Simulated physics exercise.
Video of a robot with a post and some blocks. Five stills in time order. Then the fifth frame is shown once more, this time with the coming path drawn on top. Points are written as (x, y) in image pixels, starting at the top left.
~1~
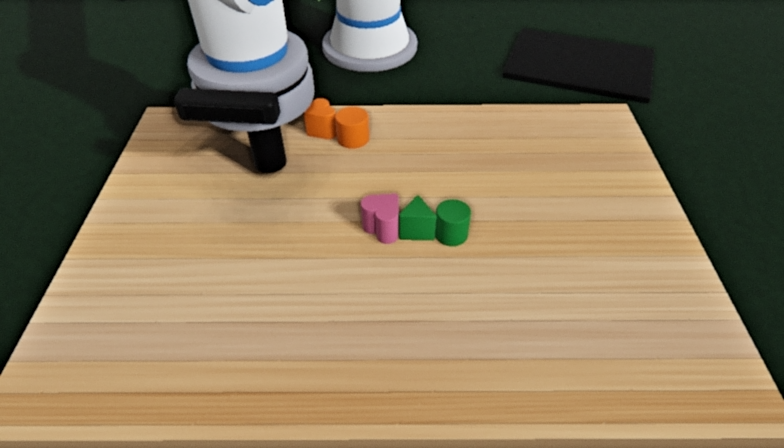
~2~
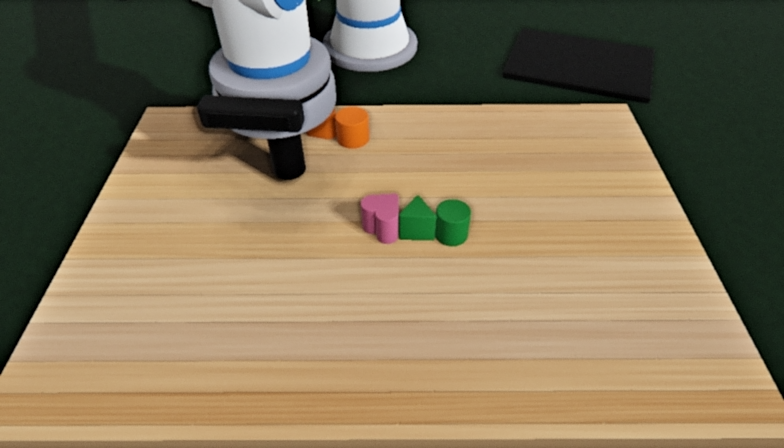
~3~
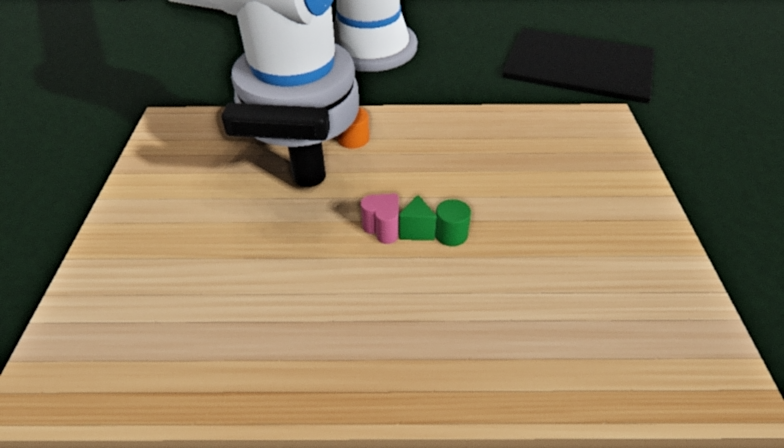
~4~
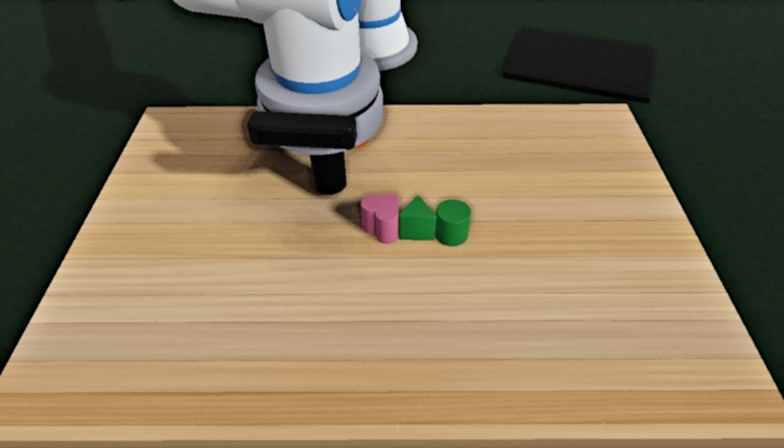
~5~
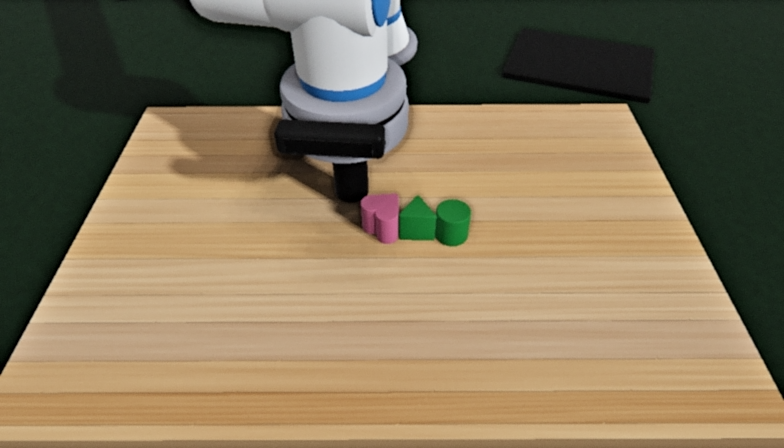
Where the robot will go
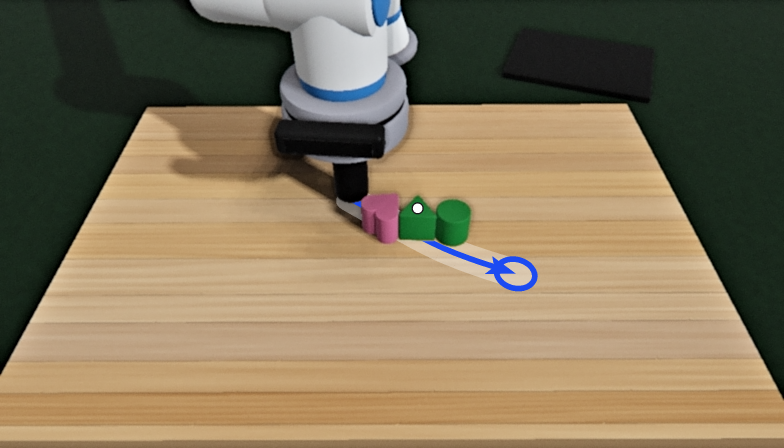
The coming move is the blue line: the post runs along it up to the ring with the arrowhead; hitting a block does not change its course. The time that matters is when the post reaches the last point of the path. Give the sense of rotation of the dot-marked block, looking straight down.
Top view: Clockwise.
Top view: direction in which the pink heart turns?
Direction: Clockwise.
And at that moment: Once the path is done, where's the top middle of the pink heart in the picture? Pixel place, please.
It should be at about (395, 231).
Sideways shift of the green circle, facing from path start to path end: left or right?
Heads left.
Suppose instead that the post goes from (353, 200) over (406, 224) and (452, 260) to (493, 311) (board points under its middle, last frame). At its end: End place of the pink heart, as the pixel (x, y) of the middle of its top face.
By then it is at (389, 222).
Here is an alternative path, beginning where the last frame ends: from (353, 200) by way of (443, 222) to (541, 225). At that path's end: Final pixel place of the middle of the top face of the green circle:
By then it is at (504, 228).
Path on the board, from (353, 200) over (425, 239) to (516, 274); the dot is on the green triangular piece.
On the path given first. One third of the way, post (401, 218); pink heart (392, 226), turned 15° clockwise; green triangular piece (425, 221), turned 15° anticlockwise.
Two thirds of the way, post (454, 244); pink heart (395, 231), turned 40° clockwise; green triangular piece (465, 252), turned 60° clockwise; green circle (483, 212).
At the end, post (518, 265); pink heart (395, 231), turned 40° clockwise; green triangular piece (473, 261), turned 80° clockwise; green circle (491, 213).
